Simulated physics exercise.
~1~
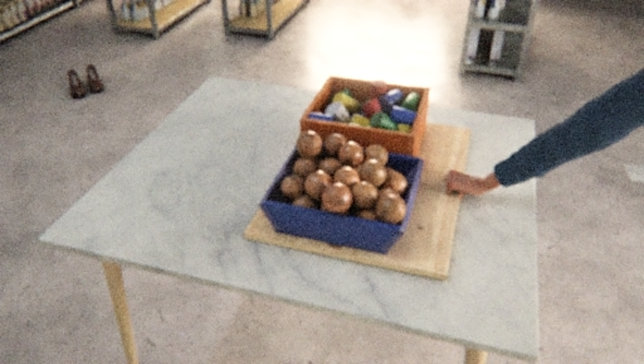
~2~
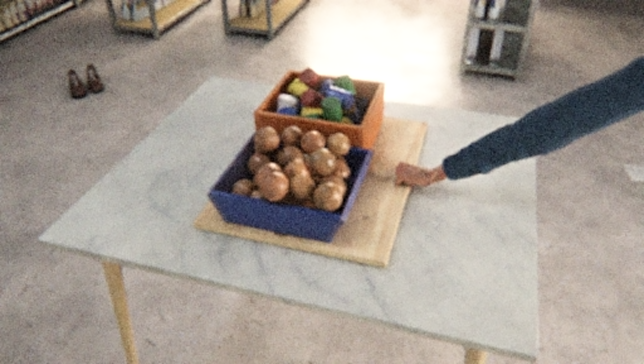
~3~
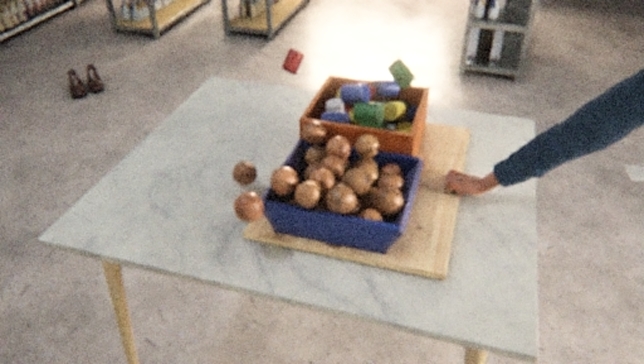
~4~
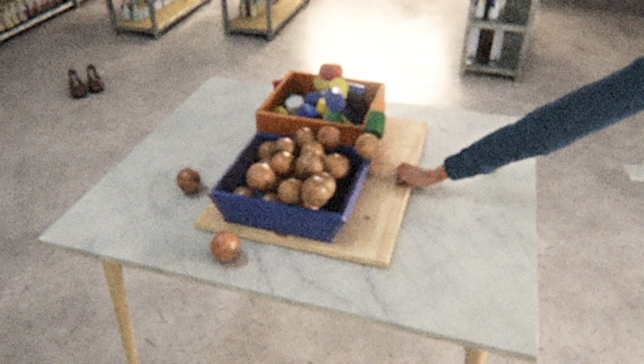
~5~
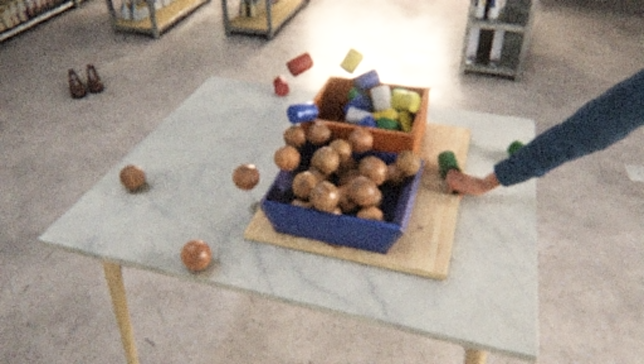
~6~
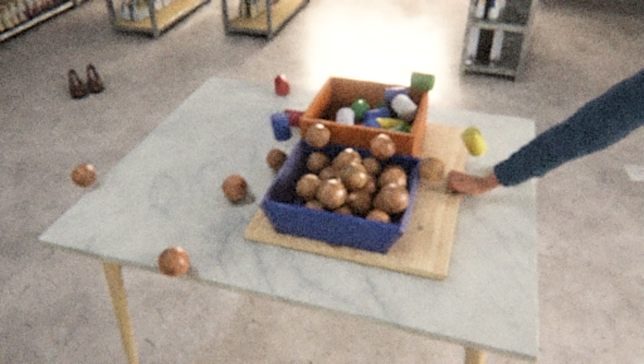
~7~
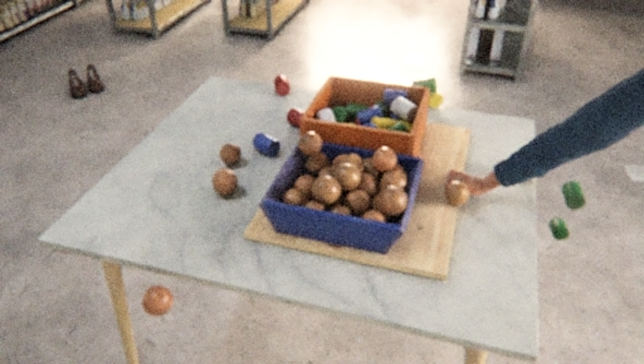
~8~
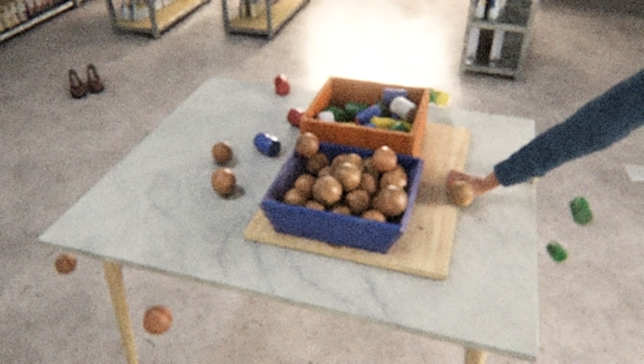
In the video, a hand slides a wooden board left and right on a marble-topped table, and brown balls and colorful jars spill from its blue and orange crates until the board rests at right, with some pieces on the table and others fallen past its edges.
